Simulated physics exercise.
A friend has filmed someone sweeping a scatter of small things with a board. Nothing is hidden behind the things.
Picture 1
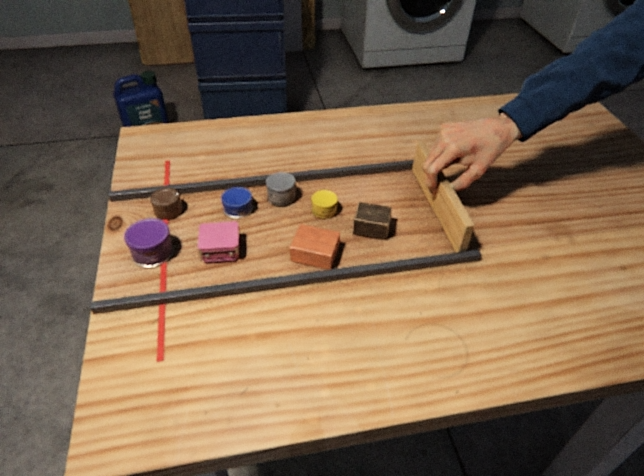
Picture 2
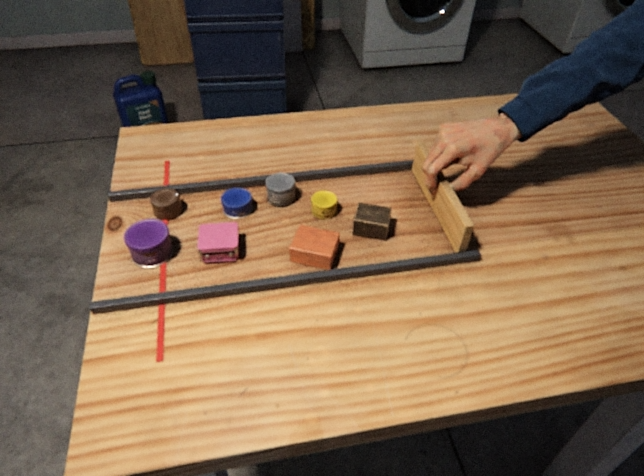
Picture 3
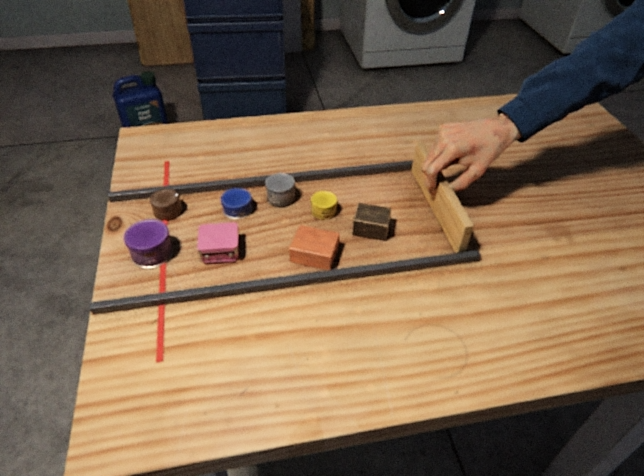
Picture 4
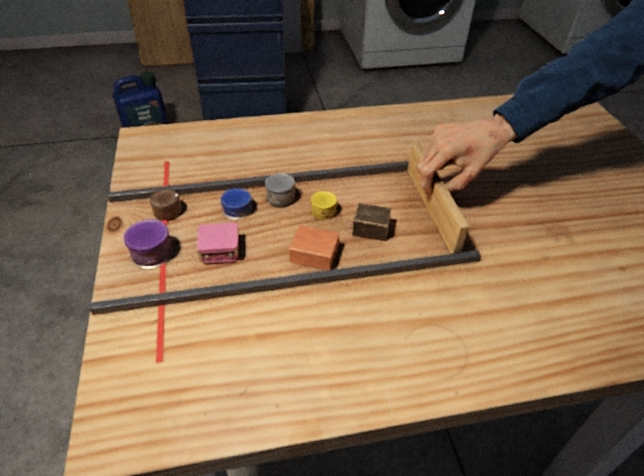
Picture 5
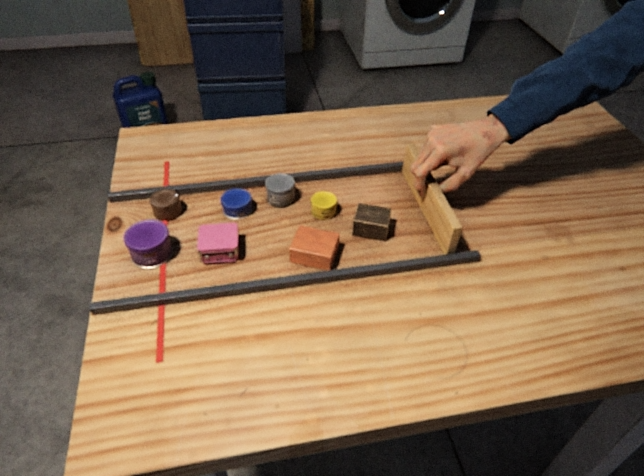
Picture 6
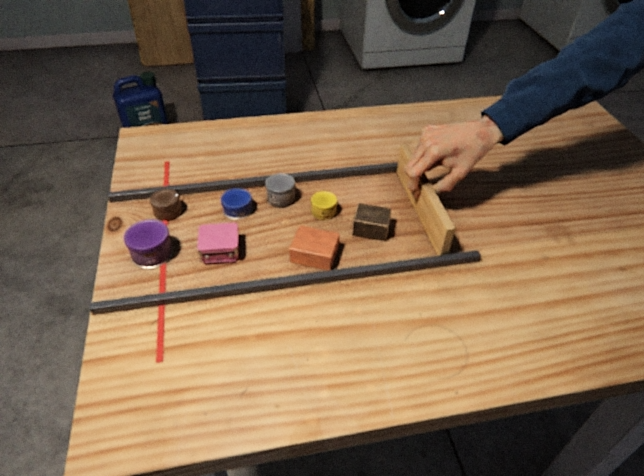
A hand slides a wooden board slightly left across a table toward scattered small objects.
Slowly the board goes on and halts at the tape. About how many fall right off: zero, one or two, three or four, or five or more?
Here the number that fall off is one or two.
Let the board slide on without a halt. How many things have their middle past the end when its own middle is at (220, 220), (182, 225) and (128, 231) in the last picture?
In that order 0, 1 and 4.
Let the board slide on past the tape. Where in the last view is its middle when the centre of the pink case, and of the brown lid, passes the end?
Its middle is around (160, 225) and around (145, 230).
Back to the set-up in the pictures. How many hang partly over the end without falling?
The number is 1.
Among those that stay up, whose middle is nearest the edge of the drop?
The pink case ends nearest.
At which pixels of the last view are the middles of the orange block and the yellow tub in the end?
The orange block at (138, 281), the yellow tub at (150, 228).
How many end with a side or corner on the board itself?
That makes 4.
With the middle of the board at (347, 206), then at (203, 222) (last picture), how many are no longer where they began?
First 2, then 8.
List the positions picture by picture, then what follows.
Purple tin (150, 243); brown lid (167, 204); pink case (220, 243); board (440, 194); tape (164, 242), in the first frame.
Brown lid (167, 204); blue tin (237, 203), in the second frame.
Pink case (219, 244); grey tub (281, 190), in the third frame.
Purple tin (149, 244); board (435, 195), in the fourth frame.
Brown lid (166, 205); yellow tub (324, 206), in the fifth frame.
Purple tin (149, 244); brown lid (166, 205); pink case (219, 244); board (423, 197); tape (164, 242), in the sixth frame.
Soon after, none off yet; purple tin at rest near (149, 244); brown lid at rest near (166, 205); pink case at rest near (219, 244).
After that, none off yet; purple tin moving near (146, 245); brown lid at rest near (166, 205); pink case displaced about its own width near (187, 246).
In the end, the number that fall off is one or two; gone, purple tin.
